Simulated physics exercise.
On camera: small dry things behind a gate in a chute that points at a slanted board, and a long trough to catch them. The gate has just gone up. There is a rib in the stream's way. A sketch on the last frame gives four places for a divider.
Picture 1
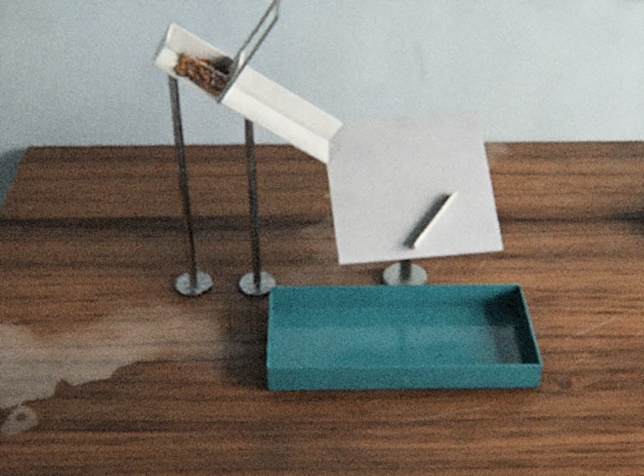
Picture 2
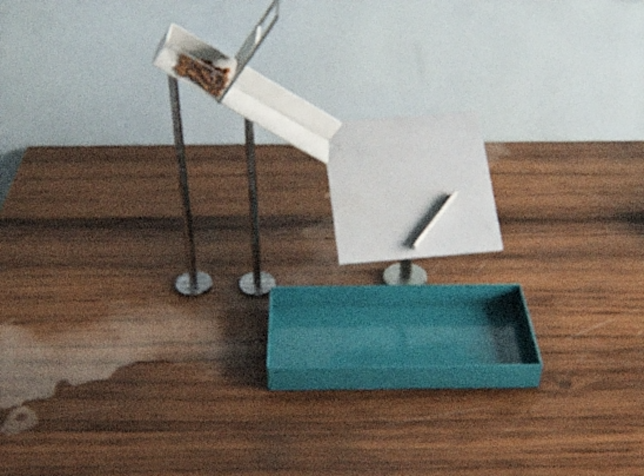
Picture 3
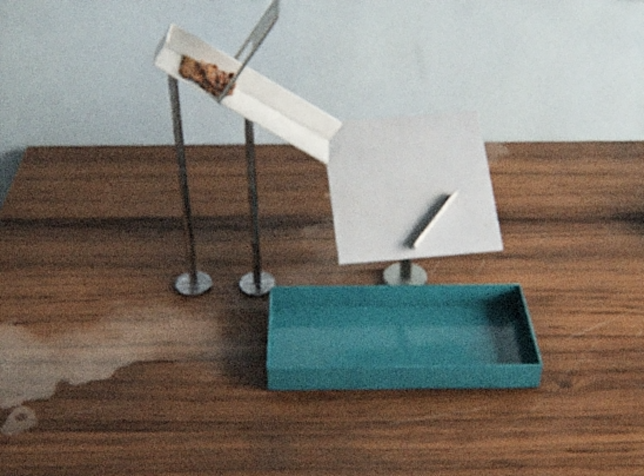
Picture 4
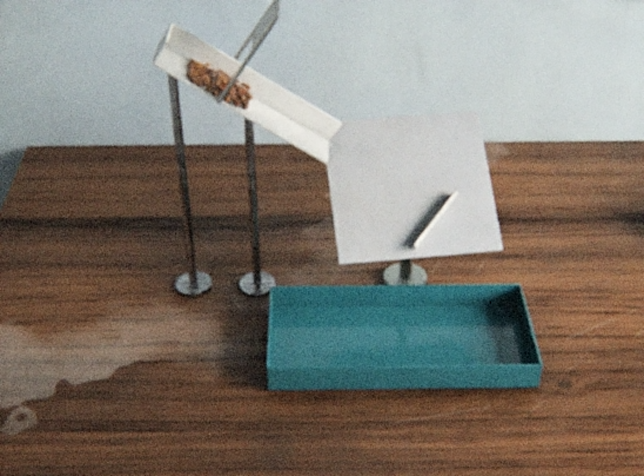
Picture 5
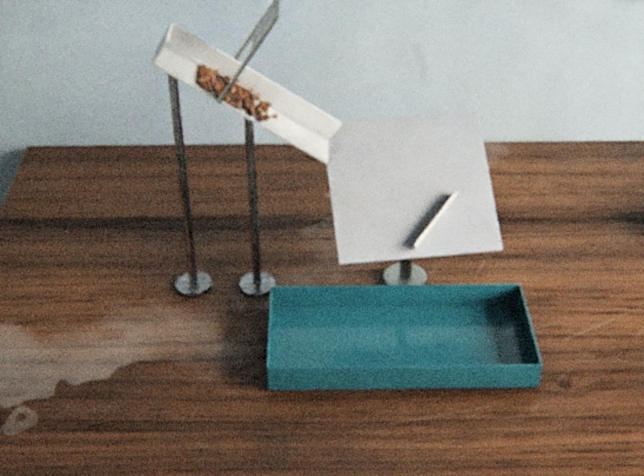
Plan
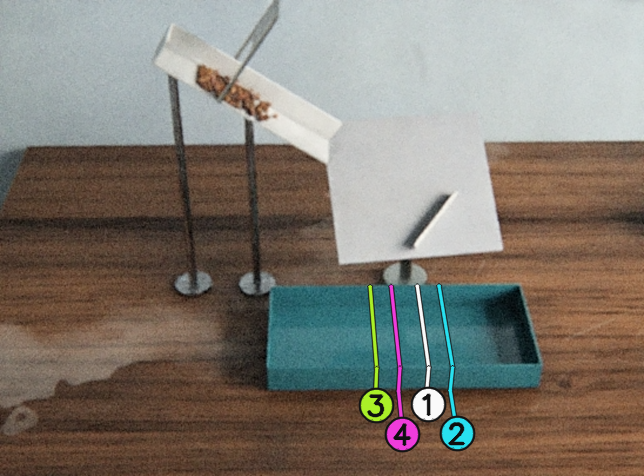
On a wooden table, a white chute on two thin metal stands slopes toward a tilted white board with a short rib, above a teal trough. A gate lifts in front of some small brown pieces, and they slide down to the right, spreading out partway along the chute.
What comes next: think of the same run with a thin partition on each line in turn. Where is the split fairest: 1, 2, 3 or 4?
Line 4.
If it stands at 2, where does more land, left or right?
Left.
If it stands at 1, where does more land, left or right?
The left side.
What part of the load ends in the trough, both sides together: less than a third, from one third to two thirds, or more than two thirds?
More than two thirds.
On the marked copy, line 1 crosses the front rim at (428, 366); line 2 crosses the front rim at (452, 366); line 3 crosses the front rim at (376, 367); line 4 crosses the front rim at (399, 367).
For line 1, of what is caught, nearly all on the left of the divider, a small part on the right.
For line 2, of what is caught, nearly all on the left of the divider, a small part on the right.
For line 3, of what is caught, a stray few on the left of the divider, nearly all on the right.
For line 4, of what is caught, about half on the left of the divider, about half on the right.
